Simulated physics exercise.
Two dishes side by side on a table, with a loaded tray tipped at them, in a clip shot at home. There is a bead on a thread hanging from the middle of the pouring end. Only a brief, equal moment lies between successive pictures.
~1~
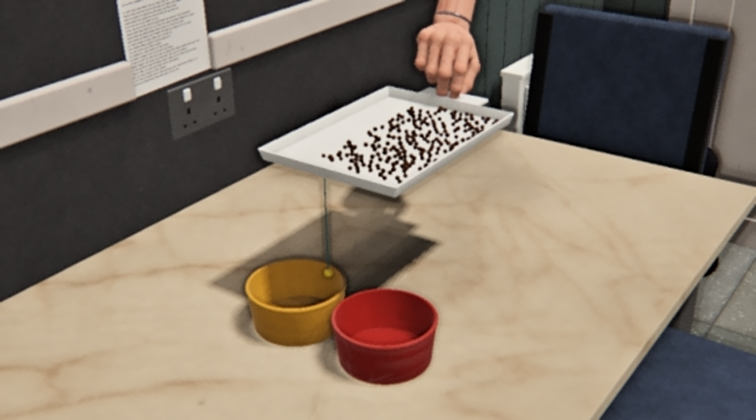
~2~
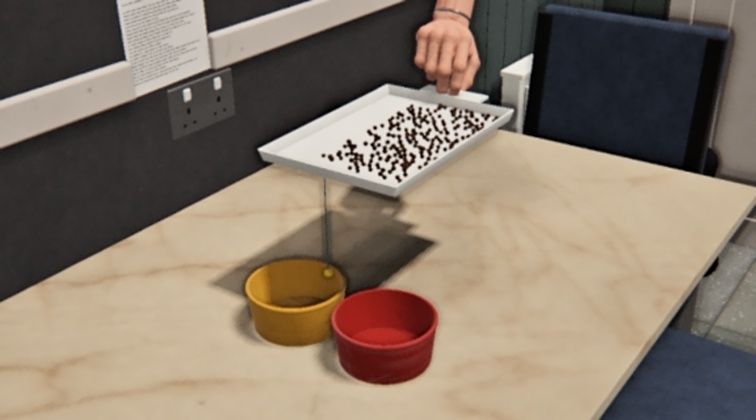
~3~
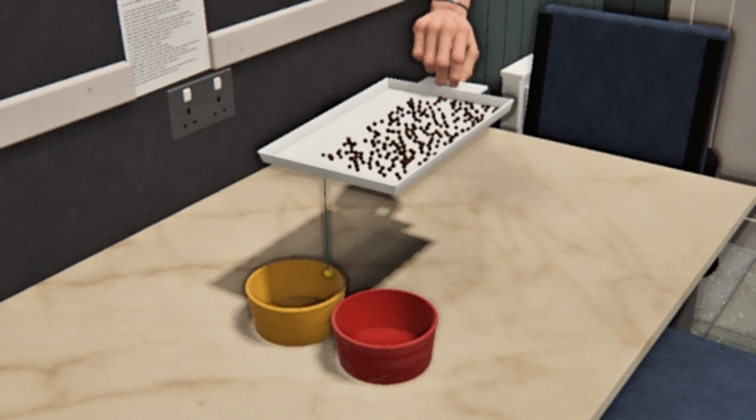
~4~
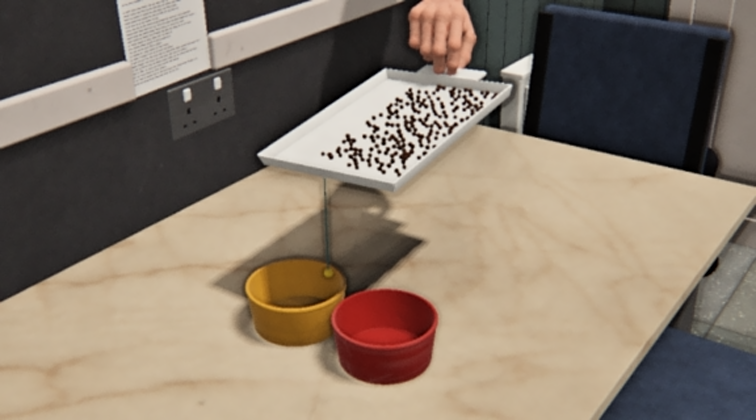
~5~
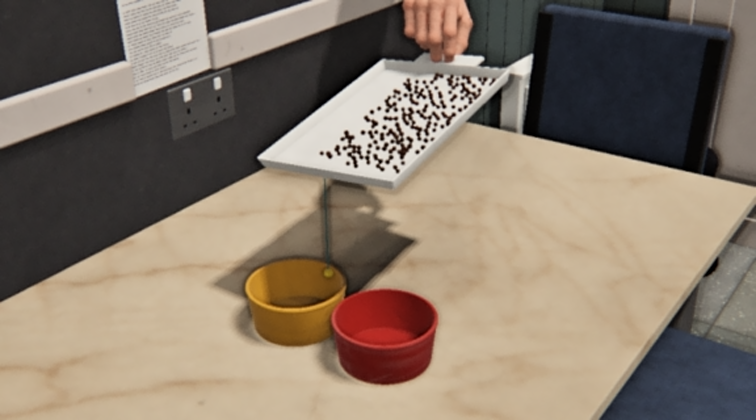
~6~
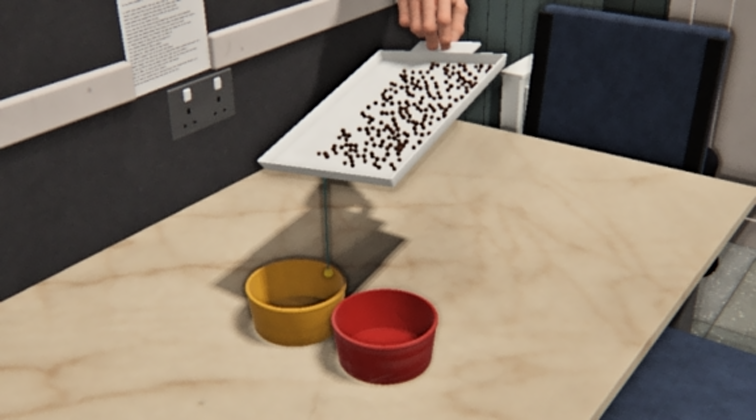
At a table, a hand slowly raises one end of a tray of small dark pieces.
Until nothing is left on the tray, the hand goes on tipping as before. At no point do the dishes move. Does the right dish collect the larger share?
No.
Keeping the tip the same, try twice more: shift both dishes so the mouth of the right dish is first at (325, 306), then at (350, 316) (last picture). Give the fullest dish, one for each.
Place 1 - the dish at left; place 2 - the dish at left.
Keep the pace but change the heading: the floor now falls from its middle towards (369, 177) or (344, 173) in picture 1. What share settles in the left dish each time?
I'd expect around 0 in a hundred first and around 20 in a hundred second.
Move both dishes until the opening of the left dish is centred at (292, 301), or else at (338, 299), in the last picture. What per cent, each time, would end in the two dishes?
Roughly 10% on the first try and 0% on the second.
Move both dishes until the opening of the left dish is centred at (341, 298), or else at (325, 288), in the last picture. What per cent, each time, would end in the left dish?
Approximately 0 percent, followed by approximately 10 percent.
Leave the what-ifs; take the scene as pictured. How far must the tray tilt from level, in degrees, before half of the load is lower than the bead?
The tilt then is about 95°.
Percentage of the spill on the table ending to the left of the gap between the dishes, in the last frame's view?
It comes to about 100 percent.
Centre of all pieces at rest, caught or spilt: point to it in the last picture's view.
The centre ends up roughly at (267, 310).
Just after the last frame, tray tipped steeply; roughly two thirds on the tray; just a few in the left dish; about a tenth outside both; roughly a quarter in the air.
A moment on, tray tipped right over; roughly a third on the tray; roughly a quarter in the left dish; roughly a quarter outside both; about a tenth in the air.
Further on, tray tipped past a quarter turn; roughly half in the left dish; roughly half outside both.
When it is over, tray tipped past a quarter turn; not one in the right dish; roughly half in the left dish; roughly half outside both.
